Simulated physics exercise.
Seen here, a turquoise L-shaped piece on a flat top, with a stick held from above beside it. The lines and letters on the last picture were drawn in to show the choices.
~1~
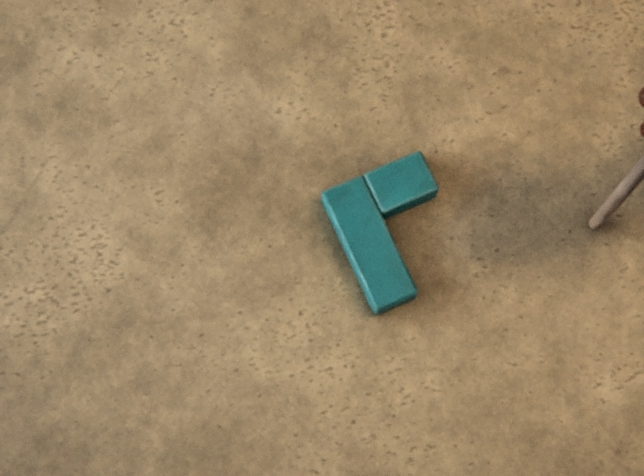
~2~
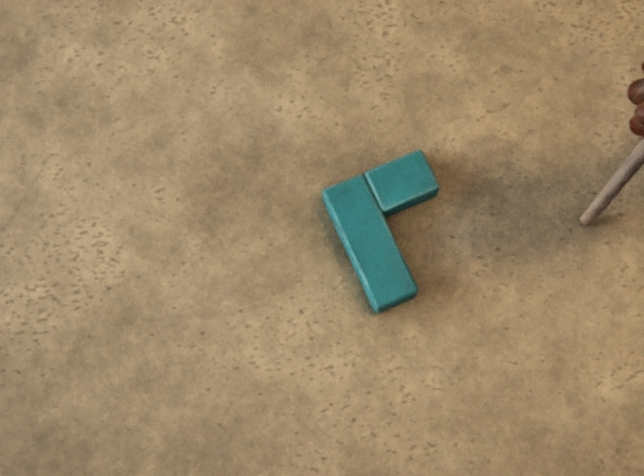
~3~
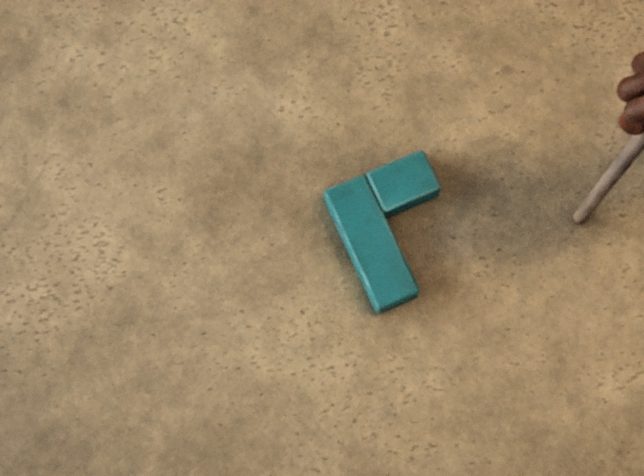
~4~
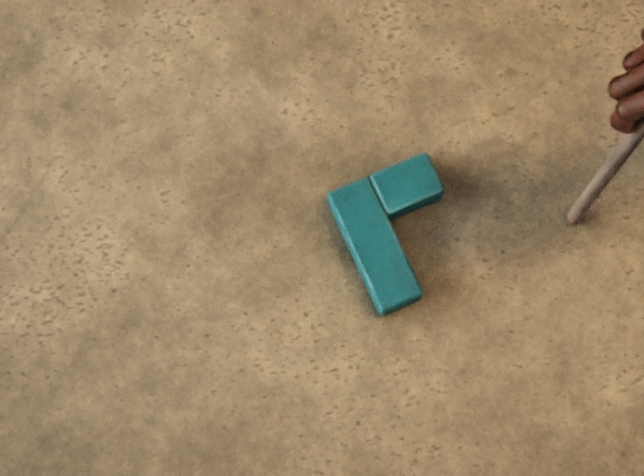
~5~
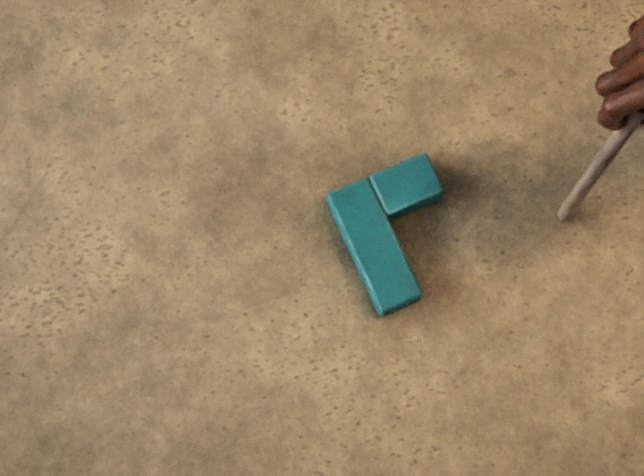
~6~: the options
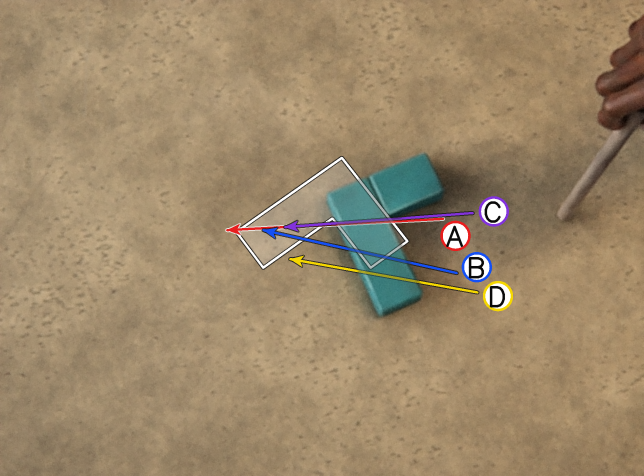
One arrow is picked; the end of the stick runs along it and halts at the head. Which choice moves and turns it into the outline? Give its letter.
Take D.
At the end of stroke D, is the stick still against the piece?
Yes.
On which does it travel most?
That is A.
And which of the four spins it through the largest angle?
Stroke B.
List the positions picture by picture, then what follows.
In the first picture, turquoise L-shaped piece (369, 241).
In the second picture, turquoise L-shaped piece (370, 239).
In the third picture, turquoise L-shaped piece (371, 240).
In the fourth picture, turquoise L-shaped piece (375, 242).
In the fifth picture, turquoise L-shaped piece (374, 243).
On the marked copy, A from (443, 219) to (227, 230); B from (457, 273) to (264, 230); C from (473, 213) to (285, 227); D from (477, 292) to (290, 259).
Taking D. A third of the way, foot of the stick (409, 280), piece (368, 242).
Two thirds of the way, foot of the stick (342, 269), piece (325, 223).
When it is over, foot of the stick (290, 260), piece (303, 206); it fills the outline.
As for the rest, A leaves the piece out of the outline, at (235, 253); B leaves the piece out of the outline, at (277, 186); C leaves the piece out of the outline, at (284, 252).
